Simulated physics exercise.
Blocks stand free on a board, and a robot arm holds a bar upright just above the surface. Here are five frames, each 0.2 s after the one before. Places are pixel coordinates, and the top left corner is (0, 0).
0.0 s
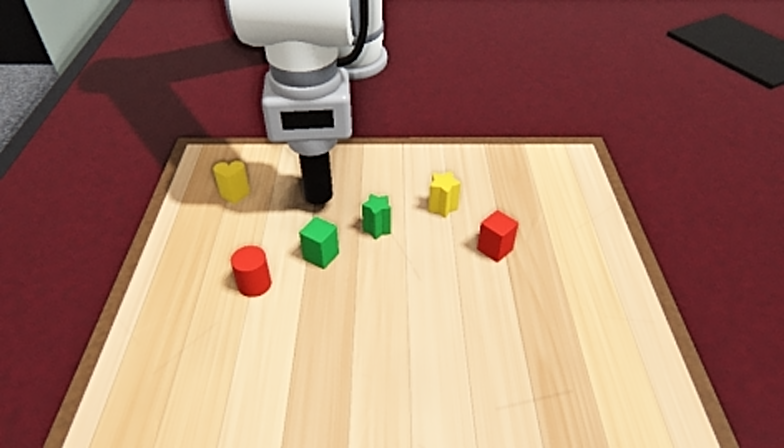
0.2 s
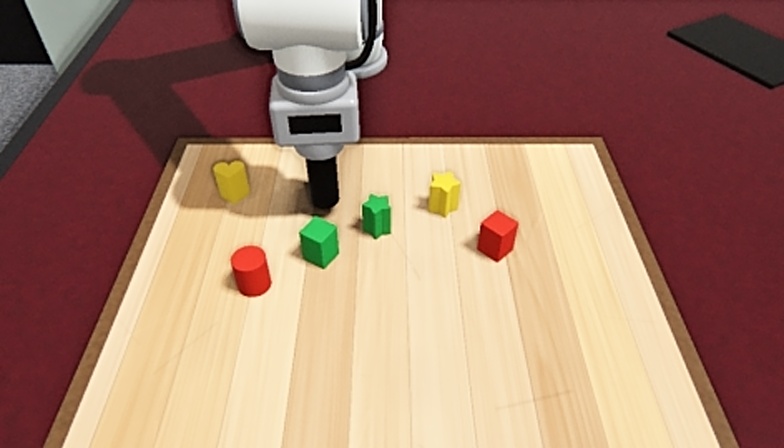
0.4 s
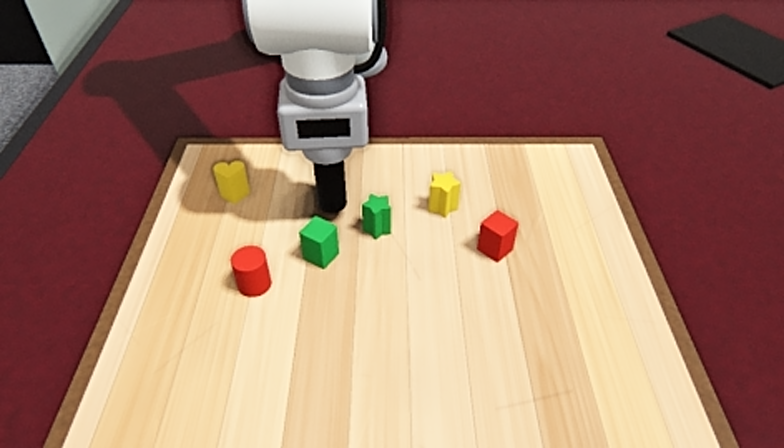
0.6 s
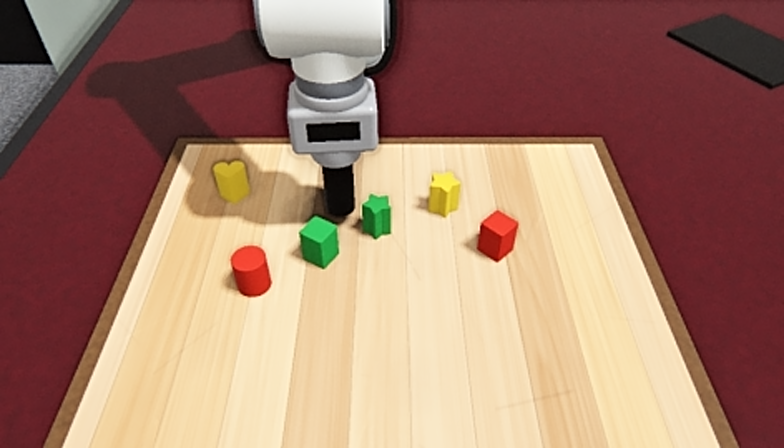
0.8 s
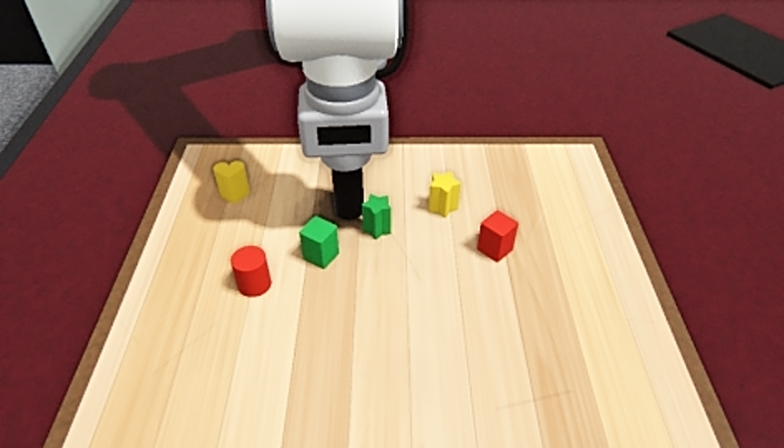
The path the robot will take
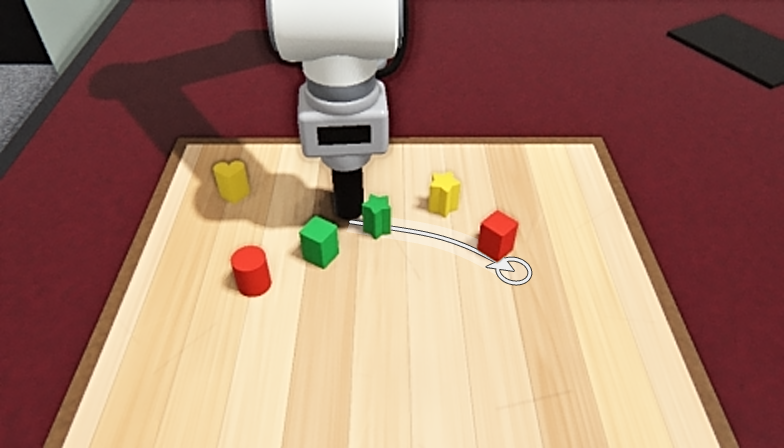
Robot arm sliding an upright black bar slowly rightward over a wooden board, nearing a green star block among still coloured blocks.
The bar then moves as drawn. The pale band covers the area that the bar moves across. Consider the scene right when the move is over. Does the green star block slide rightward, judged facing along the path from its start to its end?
Yes - that is the case.
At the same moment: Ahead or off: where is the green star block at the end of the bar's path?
I think it holds its spot in front.
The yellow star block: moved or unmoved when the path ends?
It's unmoved.
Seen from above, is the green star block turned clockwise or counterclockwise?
Spin direction: Clockwise.
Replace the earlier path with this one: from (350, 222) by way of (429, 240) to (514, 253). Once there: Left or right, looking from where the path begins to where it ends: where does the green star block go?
The shift is rightward.
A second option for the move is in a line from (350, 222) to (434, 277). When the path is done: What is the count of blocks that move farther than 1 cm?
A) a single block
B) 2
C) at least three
A.
The drawn path runs from (350, 222) over (406, 230) and (461, 244) to (514, 271).
What follows on the original path. One third of the way, bar (407, 219); green star block (431, 213).
Two thirds of the way, bar (464, 233); green star block (487, 232), turned 20° clockwise; red square block (515, 226), turned 35° anticlockwise.
At the end, bar (516, 259); green star block (532, 265), turned 50° clockwise; yellow star block not moved; red square block (551, 236), turned 125° anticlockwise.
